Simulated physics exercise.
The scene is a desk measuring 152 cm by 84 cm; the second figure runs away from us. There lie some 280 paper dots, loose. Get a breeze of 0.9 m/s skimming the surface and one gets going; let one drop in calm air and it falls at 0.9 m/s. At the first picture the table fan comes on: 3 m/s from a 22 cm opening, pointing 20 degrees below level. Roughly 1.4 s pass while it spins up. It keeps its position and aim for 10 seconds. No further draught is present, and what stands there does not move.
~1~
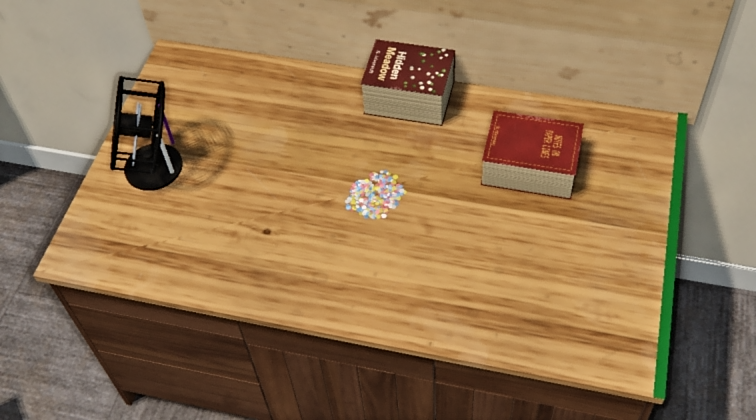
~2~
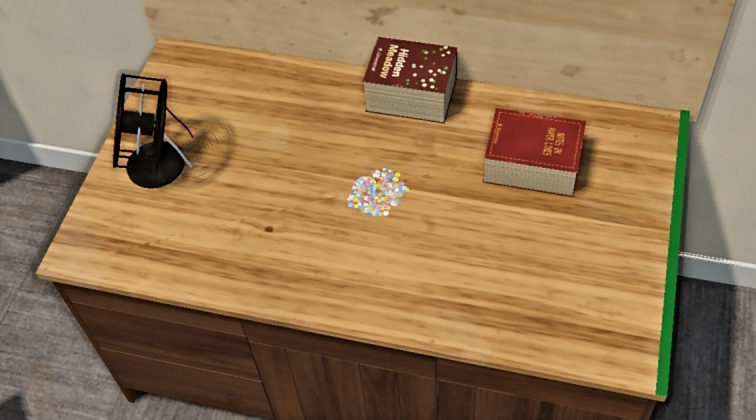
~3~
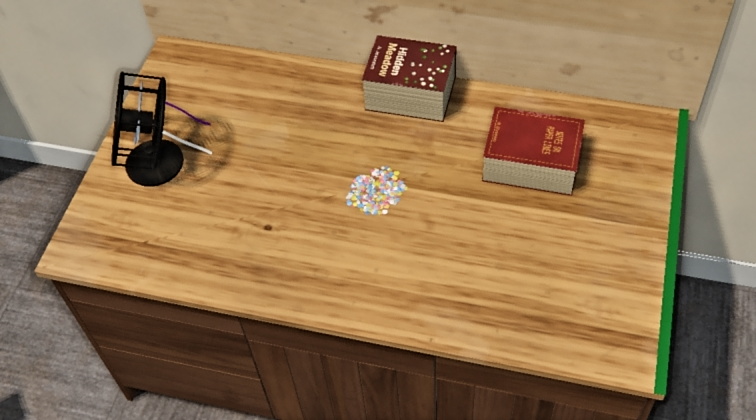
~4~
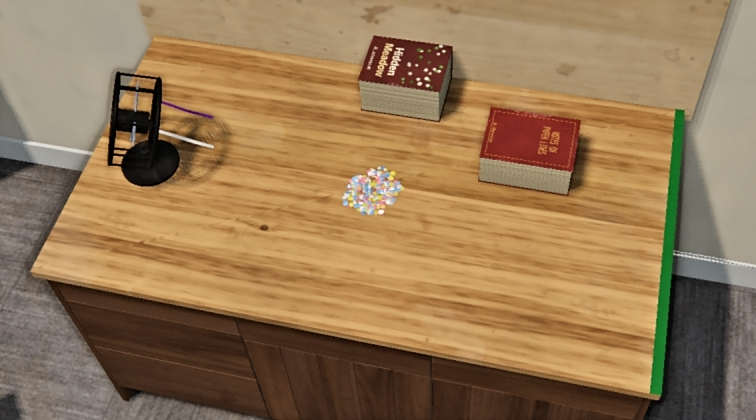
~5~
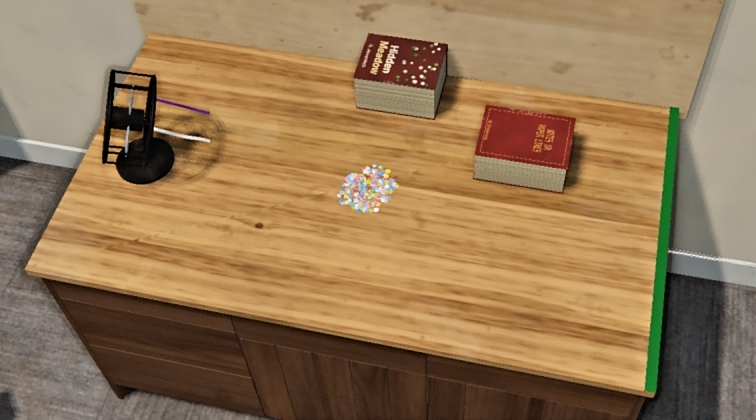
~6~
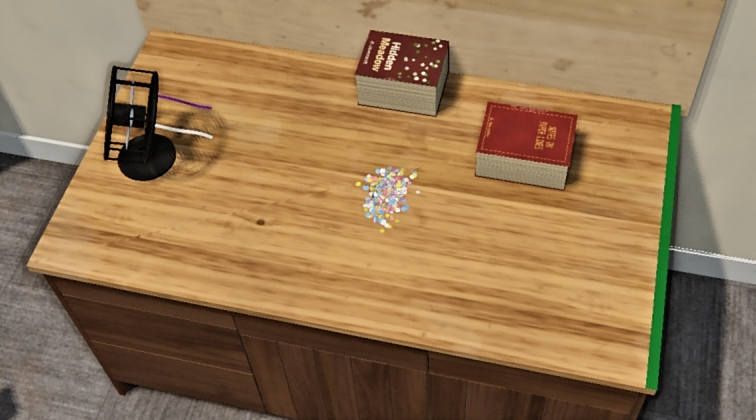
A light wooden desk with dark brown drawers and doors stands against a wall, seen from above at an angle by a slightly drifting camera. A black fan with purple and white streamers sits at the left, pale multicoloured paper dots lie mid-desk, two dark red books rest behind, and green lines the right edge. The streamers lift and stretch rightward, then the dots shift slightly right and spread.
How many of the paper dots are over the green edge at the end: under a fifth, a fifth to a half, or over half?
Most finish beyond the green edge.
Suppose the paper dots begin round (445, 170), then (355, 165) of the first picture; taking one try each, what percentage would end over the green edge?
First try 100 %, second try 100 %.
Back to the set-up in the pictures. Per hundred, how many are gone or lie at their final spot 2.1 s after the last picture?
That works out to some 90 %.
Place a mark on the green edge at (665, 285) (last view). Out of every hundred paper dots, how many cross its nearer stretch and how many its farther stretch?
Roughly 70 % cross the nearer stretch, while around 30 % cross the farther one.
Then, 0.9 s after the last picture, 92 % are over the green edge; the middle of those still in play is near (666, 344); 2 % have settled or left.
Then, 2.1 s after the last picture, 96 % are over the green edge; 95 % have settled or left.
Then, 4.4 s after the last picture, 100 % are over the green edge; 100 % have settled or left.
Then, 8.9 s after the last picture, at the end, 100 % are over the green edge.
